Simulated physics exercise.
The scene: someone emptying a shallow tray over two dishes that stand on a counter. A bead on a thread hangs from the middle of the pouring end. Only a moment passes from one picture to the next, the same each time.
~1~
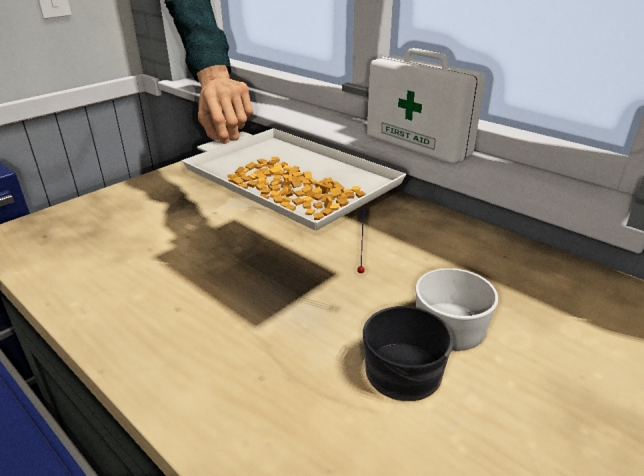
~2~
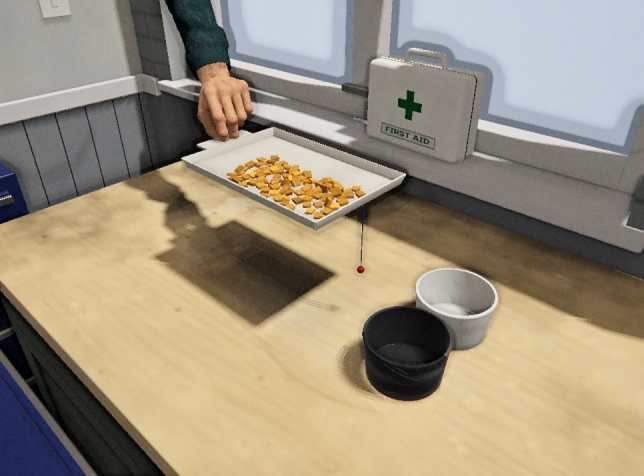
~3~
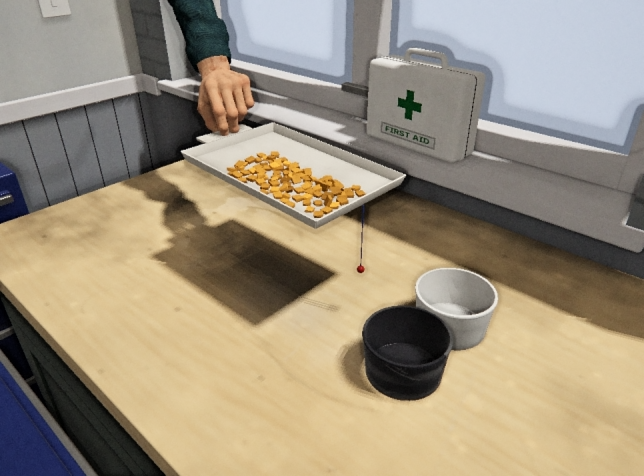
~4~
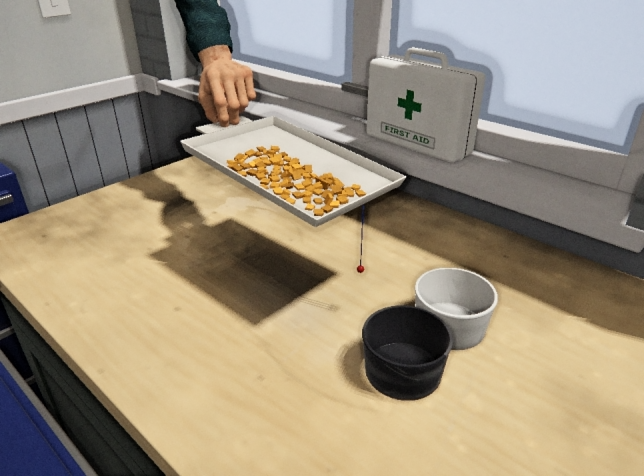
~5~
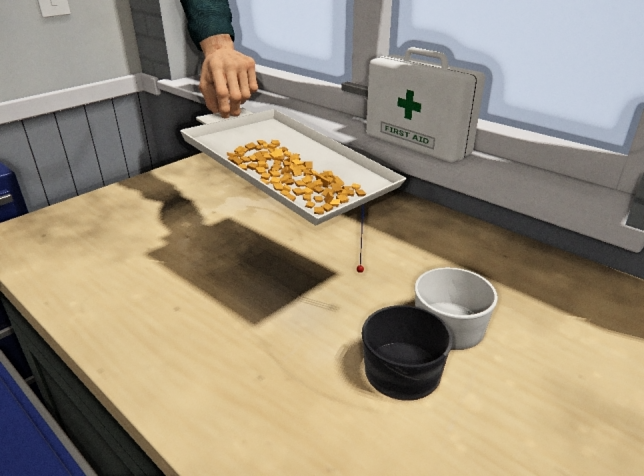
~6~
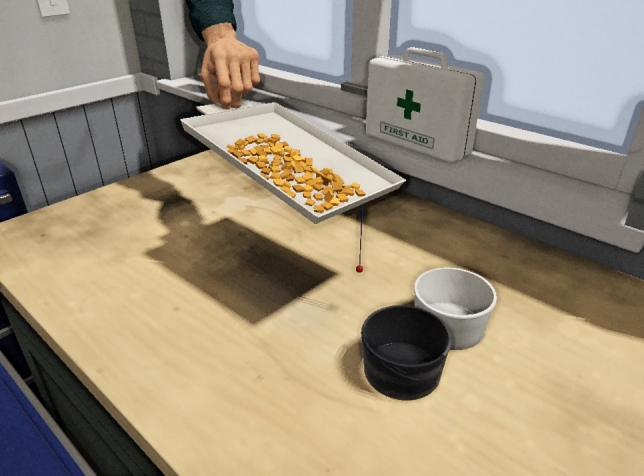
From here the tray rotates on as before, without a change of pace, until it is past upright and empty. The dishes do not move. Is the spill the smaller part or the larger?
Caught overall: Less than half.
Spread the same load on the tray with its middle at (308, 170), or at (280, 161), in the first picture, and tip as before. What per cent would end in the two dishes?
Roughly 0 per cent, and 0 per cent.
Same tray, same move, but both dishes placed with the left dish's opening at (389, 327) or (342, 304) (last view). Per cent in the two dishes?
First some 0, then 100 per cent.
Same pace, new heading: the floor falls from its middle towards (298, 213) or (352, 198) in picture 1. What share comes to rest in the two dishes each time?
Near 0 % and 10 %.
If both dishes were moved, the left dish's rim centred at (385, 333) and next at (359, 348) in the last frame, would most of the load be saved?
First not half, then below a half.
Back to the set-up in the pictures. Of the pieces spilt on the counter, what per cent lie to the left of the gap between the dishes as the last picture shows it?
Close to 80 per cent.
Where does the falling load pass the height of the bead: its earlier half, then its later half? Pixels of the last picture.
Around (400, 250) and then (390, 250).
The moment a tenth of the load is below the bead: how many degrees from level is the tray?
At about 75°.
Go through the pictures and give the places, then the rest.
The first picture shows corners of the pouring end near (316, 220) and (401, 174), level; middle of the load near (289, 182), small crackers; left dish near (442, 371); right dish near (489, 323); bead on its thread near (361, 270).
The second picture shows corners of the pouring end near (316, 219) and (401, 174), level; middle of the load near (288, 181).
The third picture shows corners of the pouring end near (316, 218) and (401, 175), tipped barely, lowest at the right corner; middle of the load near (288, 178).
The fourth picture shows corners of the pouring end near (317, 216) and (401, 176), tipped a little, lowest at the right corner; middle of the load near (289, 174).
The fifth picture shows corners of the pouring end near (317, 215) and (401, 178), tipped a little, lowest at the right corner; middle of the load near (289, 170).
The sixth picture shows corners of the pouring end near (318, 214) and (401, 179), tipped a little, lowest at the right corner; middle of the load near (290, 166); left dish near (441, 370); right dish near (487, 322).
Shortly afterwards, tray tipped steeply; all but a few on the tray; only a few outside both; only a few in the air.
Next, tray tipped right over; near a quarter on the tray; near half outside both; near a quarter in the air.
Some moments later, tray tipped past a quarter turn; the whole lot outside both.
In the end, tray tipped past a quarter turn; none at all in the left dish; none at all in the right dish; the whole lot outside both.
